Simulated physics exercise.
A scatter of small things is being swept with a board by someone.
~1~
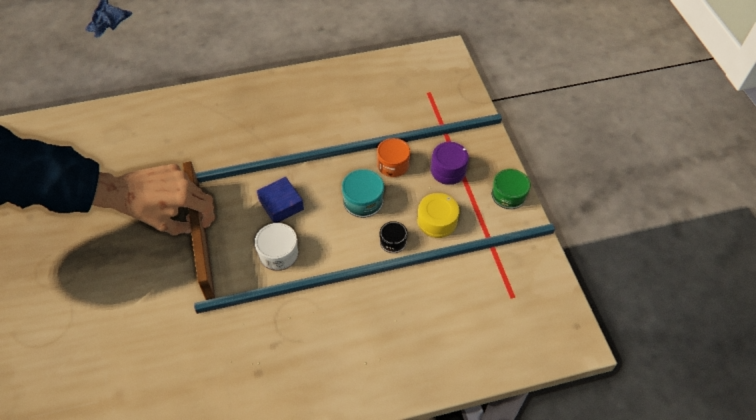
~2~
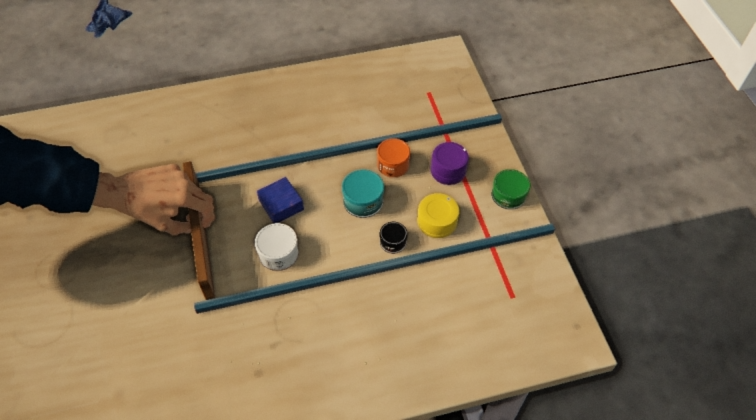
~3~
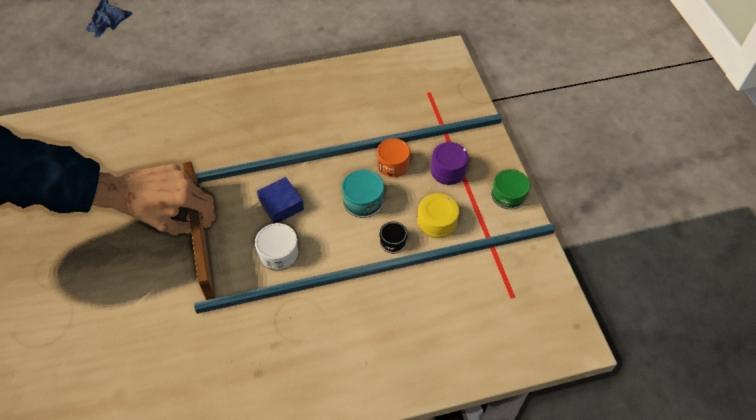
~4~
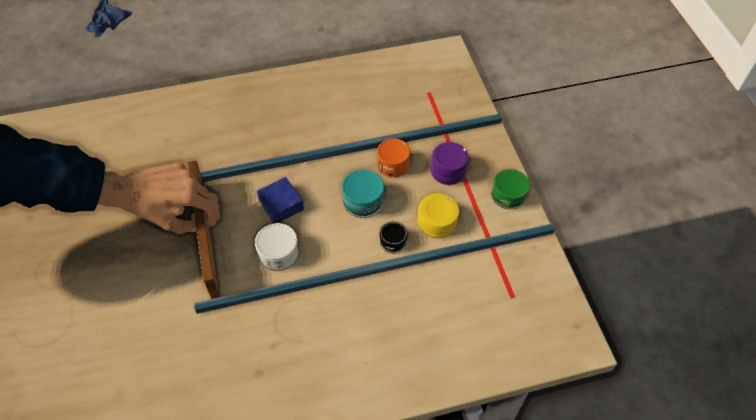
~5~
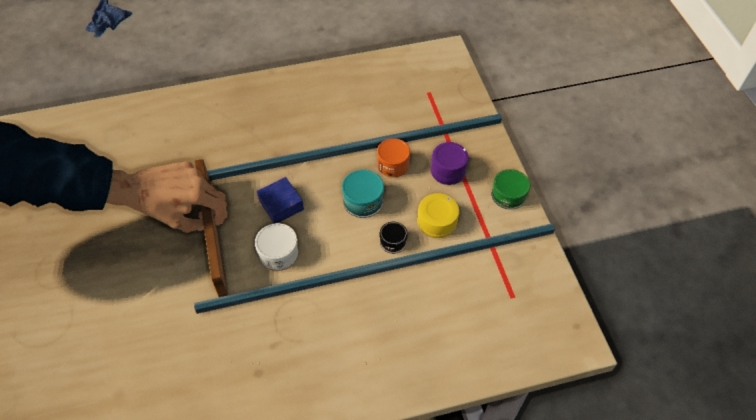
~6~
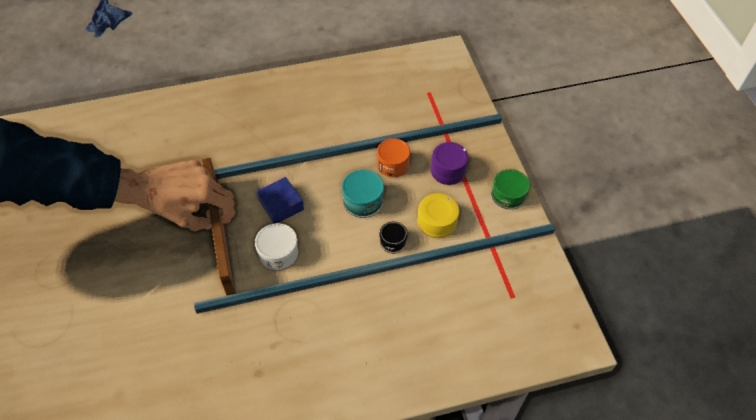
On a wooden tabletop, a hand held a board upright between two blue strips near some colourful little pots, keeping still at first, then slid it slightly right while the pots stayed put.
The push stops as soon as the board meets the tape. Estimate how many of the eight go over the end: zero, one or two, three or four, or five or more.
Once the board stops, one or two are missing from the table.
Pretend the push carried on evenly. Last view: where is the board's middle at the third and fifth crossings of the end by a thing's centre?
It sits near (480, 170), and then near (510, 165).
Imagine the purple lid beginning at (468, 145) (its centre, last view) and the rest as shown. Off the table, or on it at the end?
Result: Purple lid saved.
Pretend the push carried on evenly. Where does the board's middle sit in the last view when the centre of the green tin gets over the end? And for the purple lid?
I'd put it close to (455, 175), and close to (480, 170) for the other one.
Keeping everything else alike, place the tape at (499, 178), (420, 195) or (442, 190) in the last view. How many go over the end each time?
Counts per try, in order: 4 / 0 / 0.
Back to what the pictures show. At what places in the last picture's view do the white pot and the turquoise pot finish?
(492, 191) and (518, 168).
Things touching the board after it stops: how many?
4.
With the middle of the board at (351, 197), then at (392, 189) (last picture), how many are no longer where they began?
At the first spot the count is 4, and at the second it is 7.
Soon after, none off yet; green tin at rest near (510, 190); purple lid at rest near (449, 163); yellow lid at rest near (438, 216).
By the end, the number that fall off is one or two; fallen, green tin.
